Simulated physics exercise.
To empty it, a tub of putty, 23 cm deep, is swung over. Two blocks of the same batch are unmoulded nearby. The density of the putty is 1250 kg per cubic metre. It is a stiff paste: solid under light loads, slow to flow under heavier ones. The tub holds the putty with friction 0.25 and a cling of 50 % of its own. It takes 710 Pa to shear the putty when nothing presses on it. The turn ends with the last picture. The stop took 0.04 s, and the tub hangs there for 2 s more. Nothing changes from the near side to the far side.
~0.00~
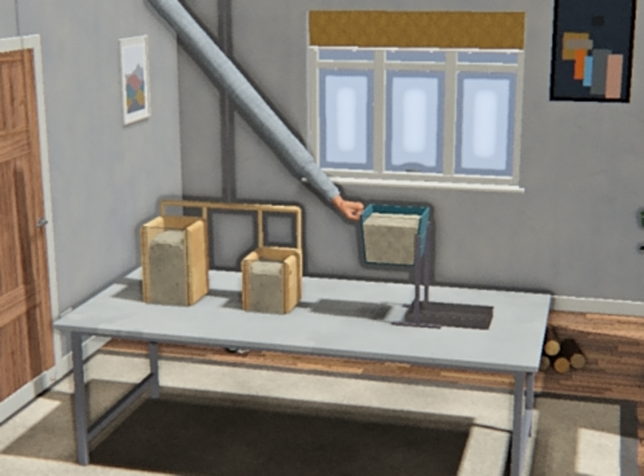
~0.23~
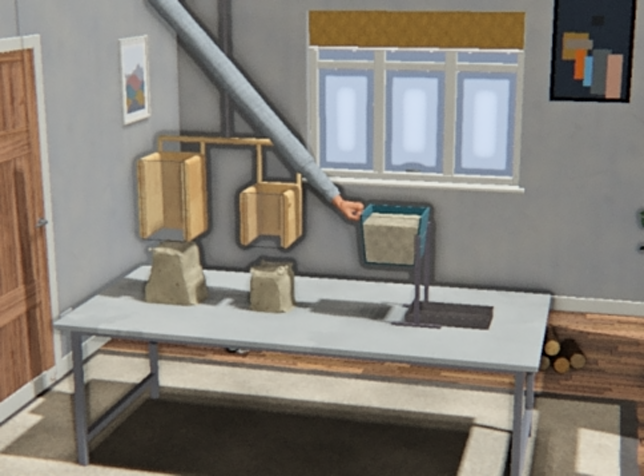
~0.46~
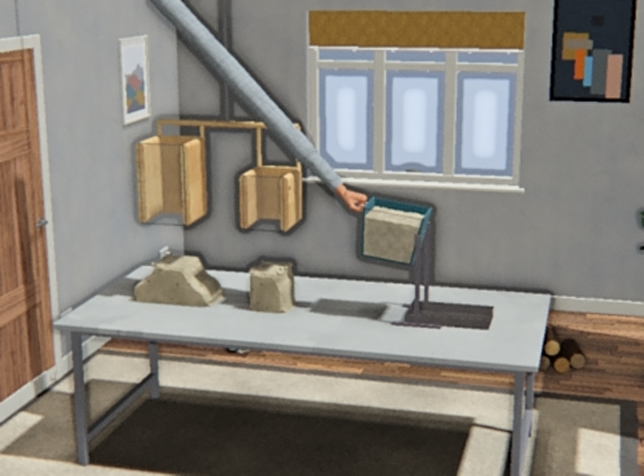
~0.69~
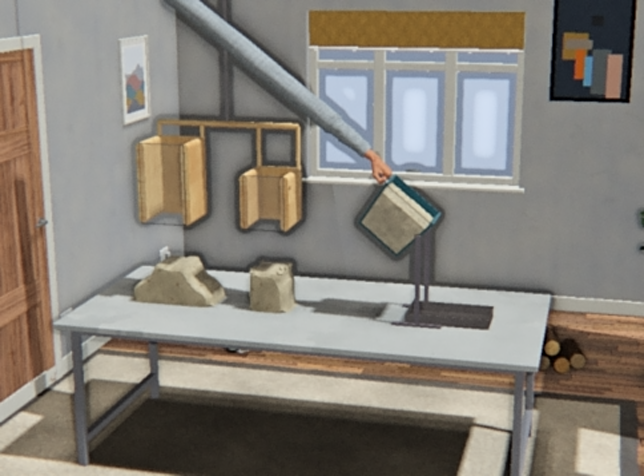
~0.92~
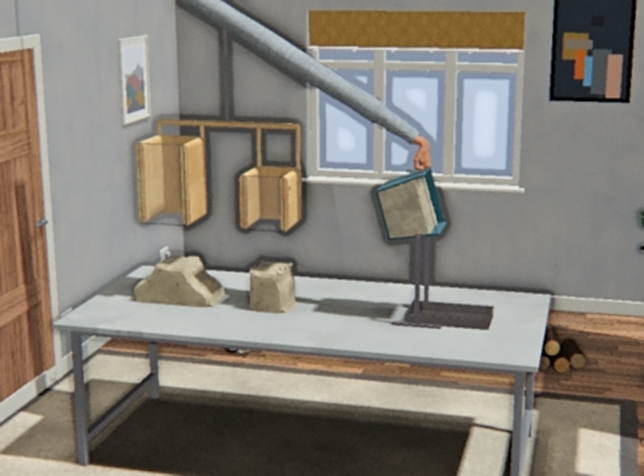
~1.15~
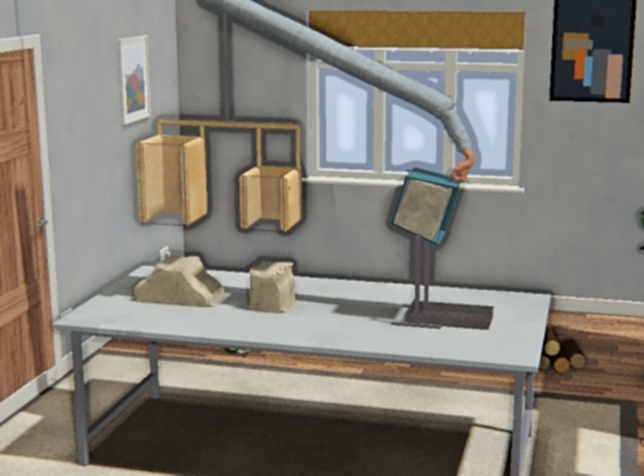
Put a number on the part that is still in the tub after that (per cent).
The part that is still in the tub after that is near 0 %.
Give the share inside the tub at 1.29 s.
About 75 %.
After 1.29 s, the tub is at 106 degrees and holds 77 %.
After 1.46 s, the tub is at 106 degrees and holds 24 %.
After 1.63 s, the tub is at 106 degrees and holds 0 %.
After 1.80 s, the tub is at 106 degrees and holds 0 %.
After 3.15 s, at the end, the tub is at 106 degrees and holds 0 %.
